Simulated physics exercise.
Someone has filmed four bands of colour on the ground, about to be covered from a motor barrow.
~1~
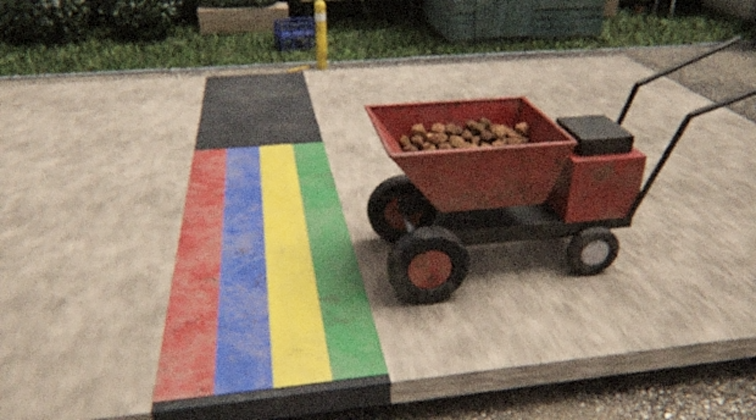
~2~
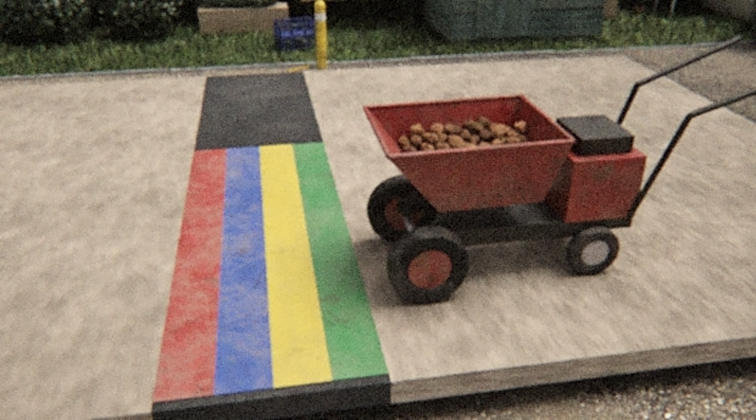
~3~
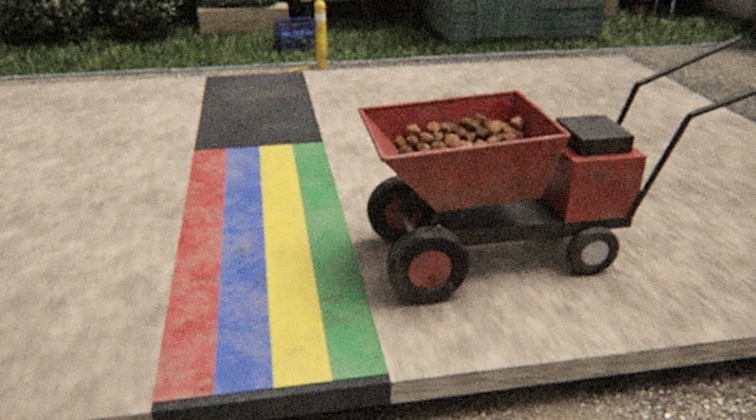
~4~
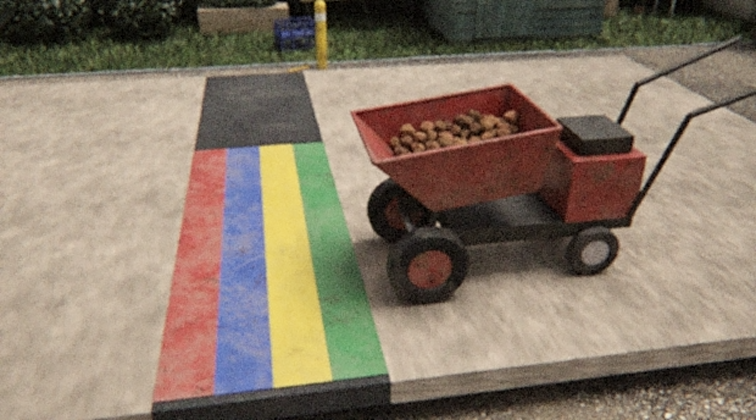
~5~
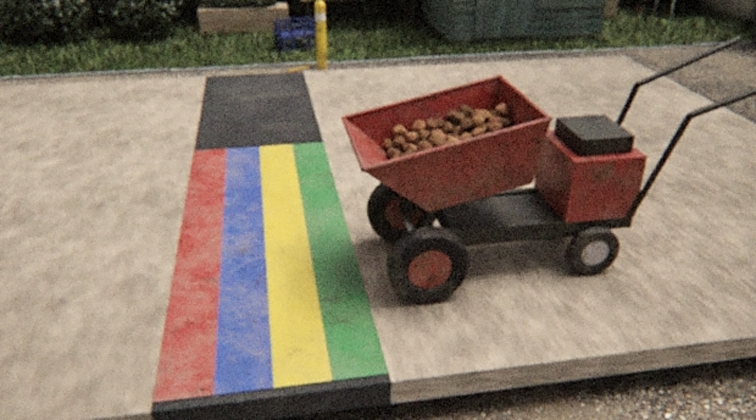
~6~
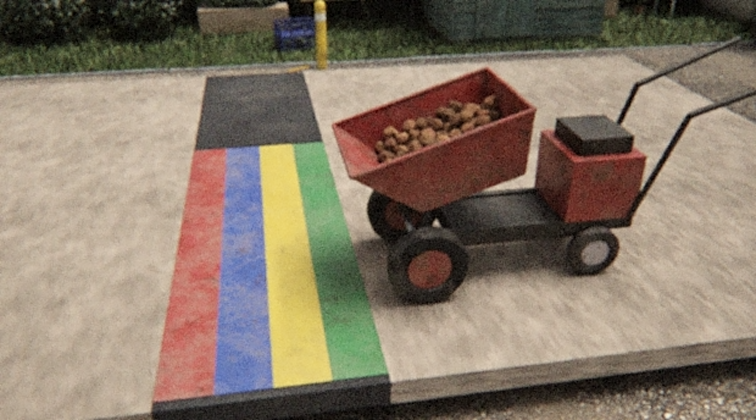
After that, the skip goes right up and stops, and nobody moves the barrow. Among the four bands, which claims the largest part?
The blue one claims the largest part.
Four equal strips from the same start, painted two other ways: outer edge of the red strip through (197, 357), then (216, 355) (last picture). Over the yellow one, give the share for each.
First case 10 per cent, second case 0 per cent.
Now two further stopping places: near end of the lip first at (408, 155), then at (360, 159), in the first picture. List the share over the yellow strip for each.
Near 40 and 0 percent respectively.
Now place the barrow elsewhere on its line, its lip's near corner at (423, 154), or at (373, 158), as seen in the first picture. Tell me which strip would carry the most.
The yellow strip first, the blue one second.
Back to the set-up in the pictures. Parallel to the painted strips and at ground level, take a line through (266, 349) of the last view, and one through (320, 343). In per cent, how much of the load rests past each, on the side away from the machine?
60 % and 80 %.
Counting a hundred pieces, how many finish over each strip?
Green: About 0; yellow: About 20; blue: About 35; red: About 15.
Just after the last frame, skip tipped steeply; every one in the skip.
A moment on, skip tipped right over; almost all in the skip; about a tenth over the yellow strip; just a few over the blue strip.
Further on, skip tipped right over; roughly a quarter in the skip; roughly a quarter over the yellow strip; roughly a third over the blue strip; about a tenth over the red strip; about a tenth off the paint.
When it is over, skip tipped right over; roughly a quarter in the skip; not one over the green strip; roughly a quarter over the yellow strip; roughly a third over the blue strip; about a tenth over the red strip; about a tenth off the paint.
